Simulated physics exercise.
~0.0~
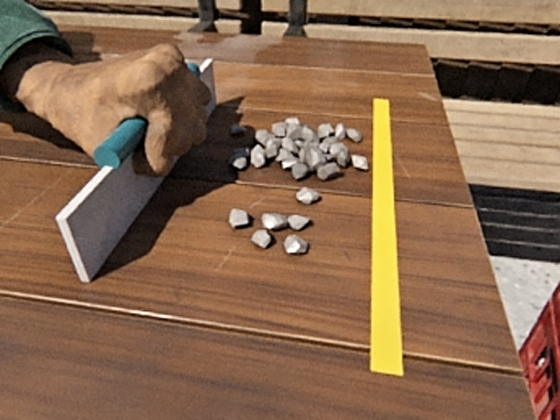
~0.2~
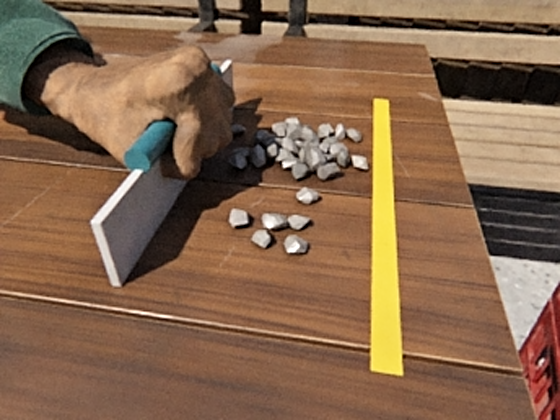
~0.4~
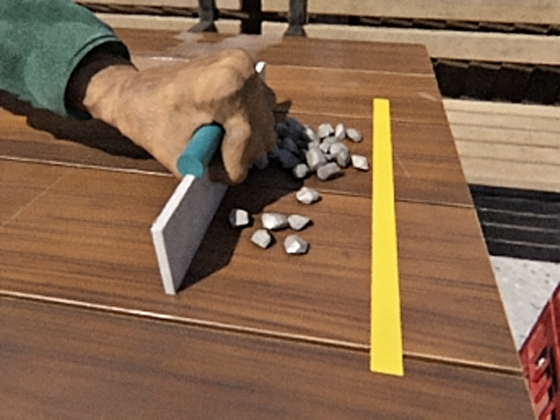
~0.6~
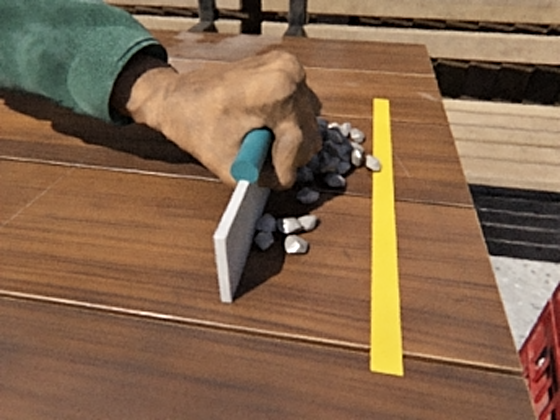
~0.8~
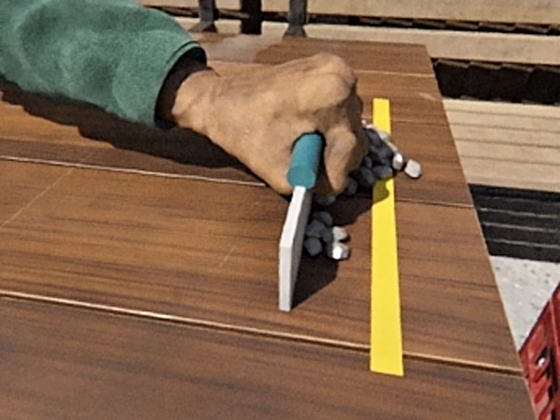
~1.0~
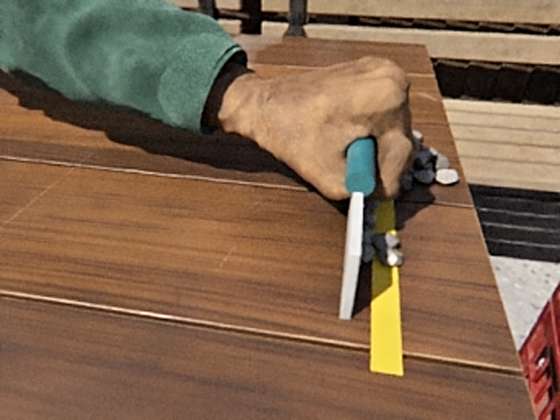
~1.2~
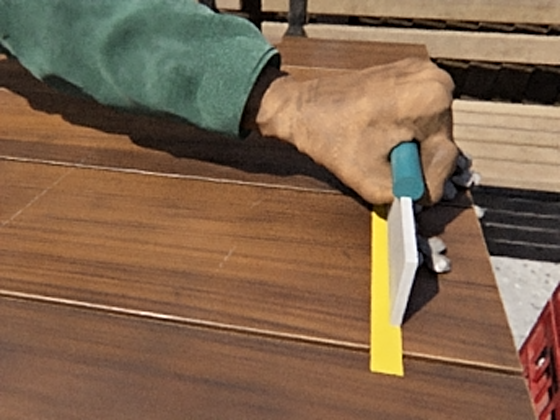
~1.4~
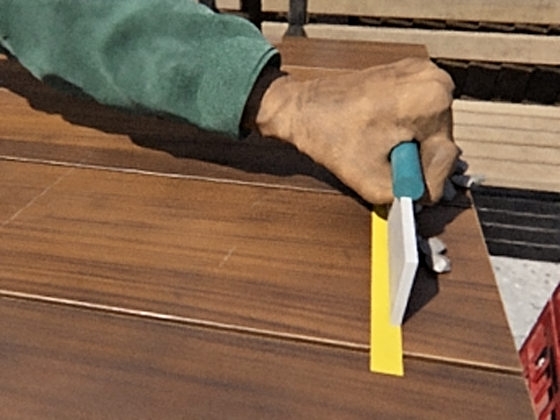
On a sunlit wooden table with a strip of yellow tape near its right end, a hand in a green sleeve grips a pale scraper by its teal handle. Grey stones lie ahead of it, a small nearer group and a larger pile farther back. The hand slides the blade rightward, reaching the pile first and then gathering the nearer stones too. Both groups are pushed across the tape toward the table's edge. The scraper stops at the tape, with the nearer stones still on the table and a small part of the farther batch over the edge.
